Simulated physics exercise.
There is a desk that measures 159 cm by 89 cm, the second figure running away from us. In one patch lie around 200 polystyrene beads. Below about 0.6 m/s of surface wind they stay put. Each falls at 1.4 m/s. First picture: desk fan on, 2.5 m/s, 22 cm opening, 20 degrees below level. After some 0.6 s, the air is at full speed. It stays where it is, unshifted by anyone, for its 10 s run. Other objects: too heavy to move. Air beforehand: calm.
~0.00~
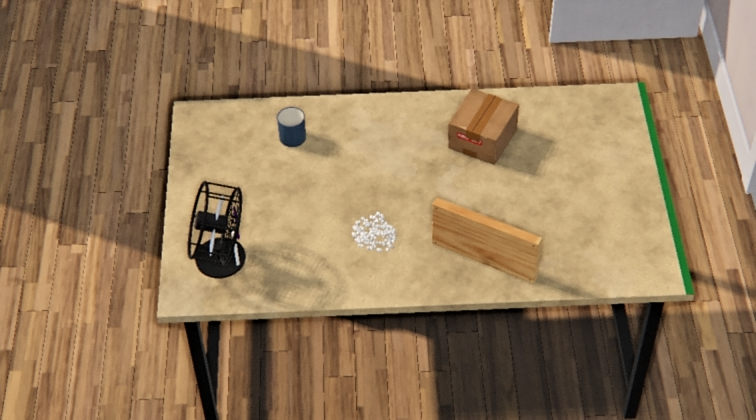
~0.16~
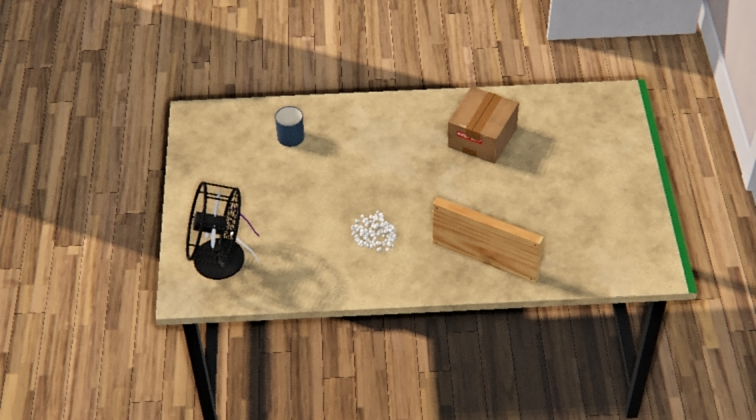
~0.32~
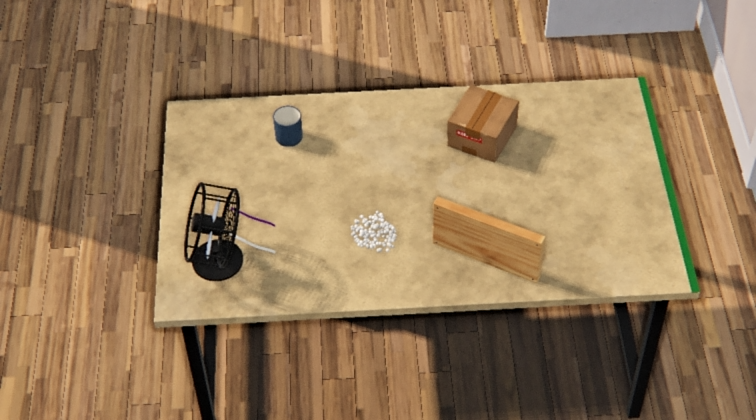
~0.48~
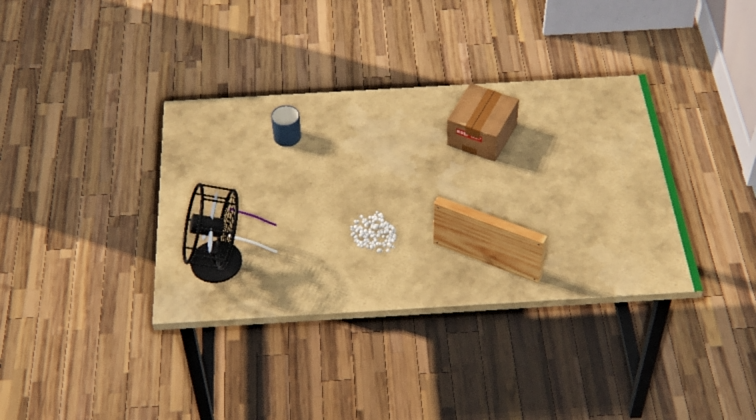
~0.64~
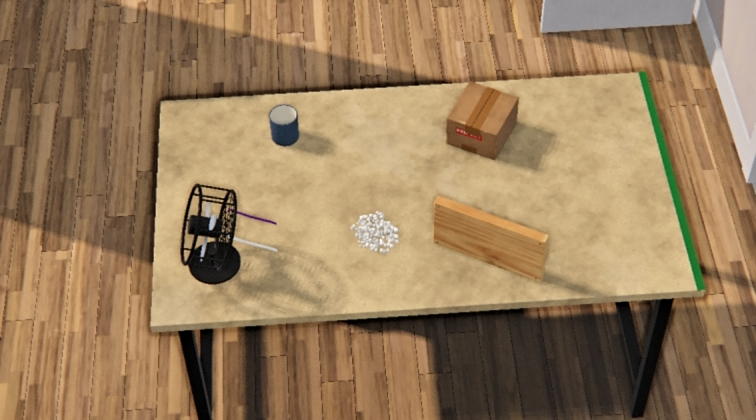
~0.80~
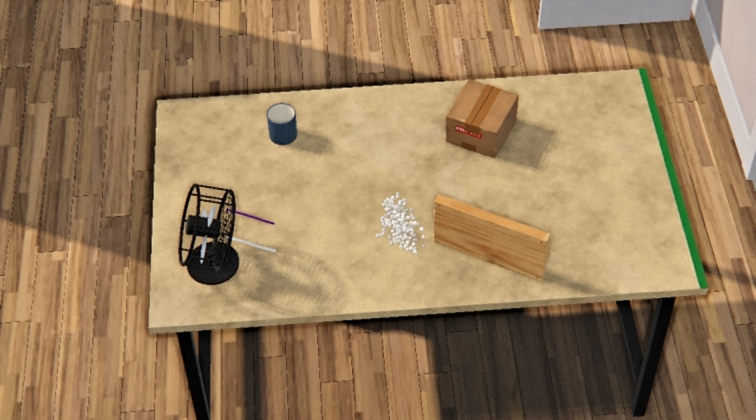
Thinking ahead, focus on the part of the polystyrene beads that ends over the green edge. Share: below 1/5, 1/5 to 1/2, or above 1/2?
Above 1/2.
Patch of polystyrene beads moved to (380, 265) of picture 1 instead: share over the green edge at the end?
That comes to some 2 in a hundred.
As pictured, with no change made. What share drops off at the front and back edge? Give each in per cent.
I'd guess close to 4 percent front and near 0 percent back.
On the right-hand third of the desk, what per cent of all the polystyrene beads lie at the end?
Near 25 per cent at the end.
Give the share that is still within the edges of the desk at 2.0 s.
I reckon some 60 %.
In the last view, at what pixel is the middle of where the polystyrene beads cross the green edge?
The halfway point of the crossings is around (671, 155) in the last picture.
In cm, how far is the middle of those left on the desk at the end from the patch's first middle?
That comes to some 85 centimetres.
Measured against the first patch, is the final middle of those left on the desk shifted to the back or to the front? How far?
Backward, some 45 cm.
After 2.0 s, 62 % are on the move or not yet settled, 30 % are over the green edge; the middle of those still in play is near (574, 142).
After 3.2 s, 46 % are on the move or not yet settled, 40 % are over the green edge; the middle of those still in play is near (579, 135).
After 5.5 s, 31 % are on the move or not yet settled, 54 % are over the green edge; the middle of those still in play is near (590, 115).
After 10.0 s, at the end, 62 % are over the green edge; the middle of those still in play is near (593, 108).
